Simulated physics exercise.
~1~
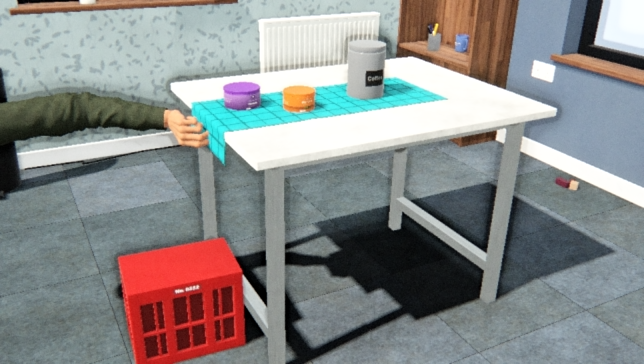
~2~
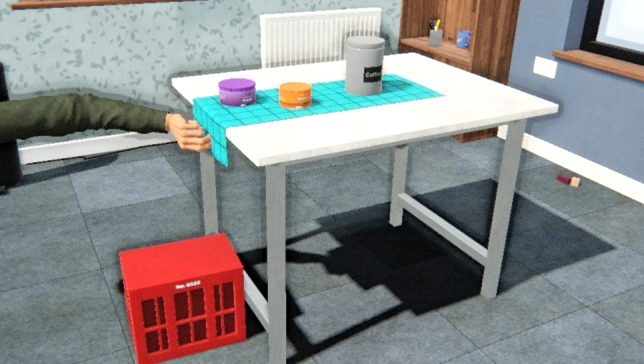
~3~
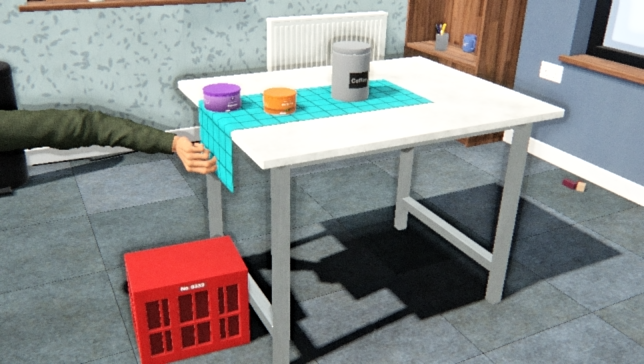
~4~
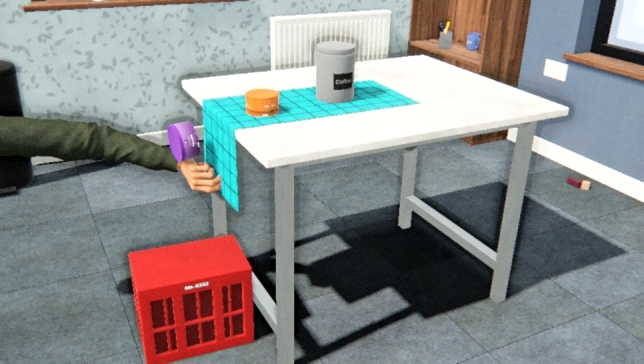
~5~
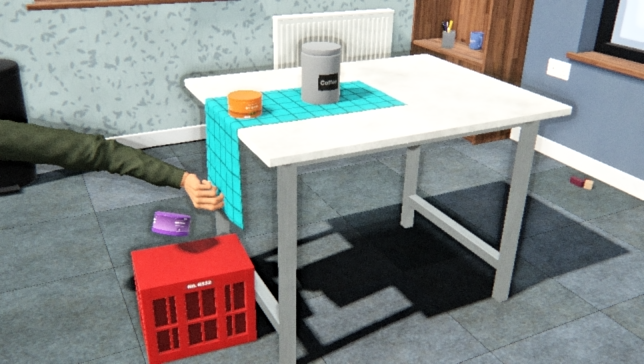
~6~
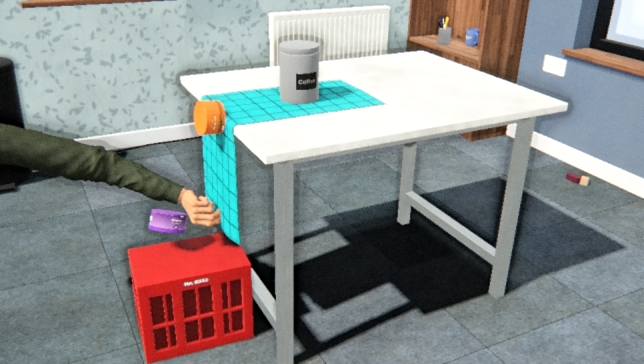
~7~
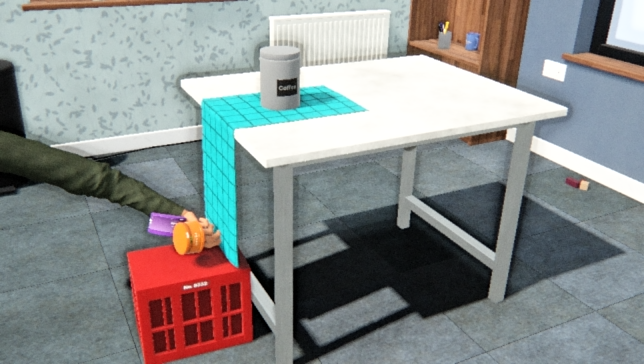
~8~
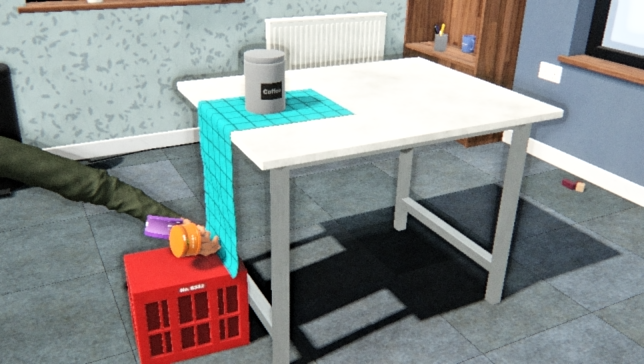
A hand draws a turquoise cloth down, tipping purple then orange tubs off the table.
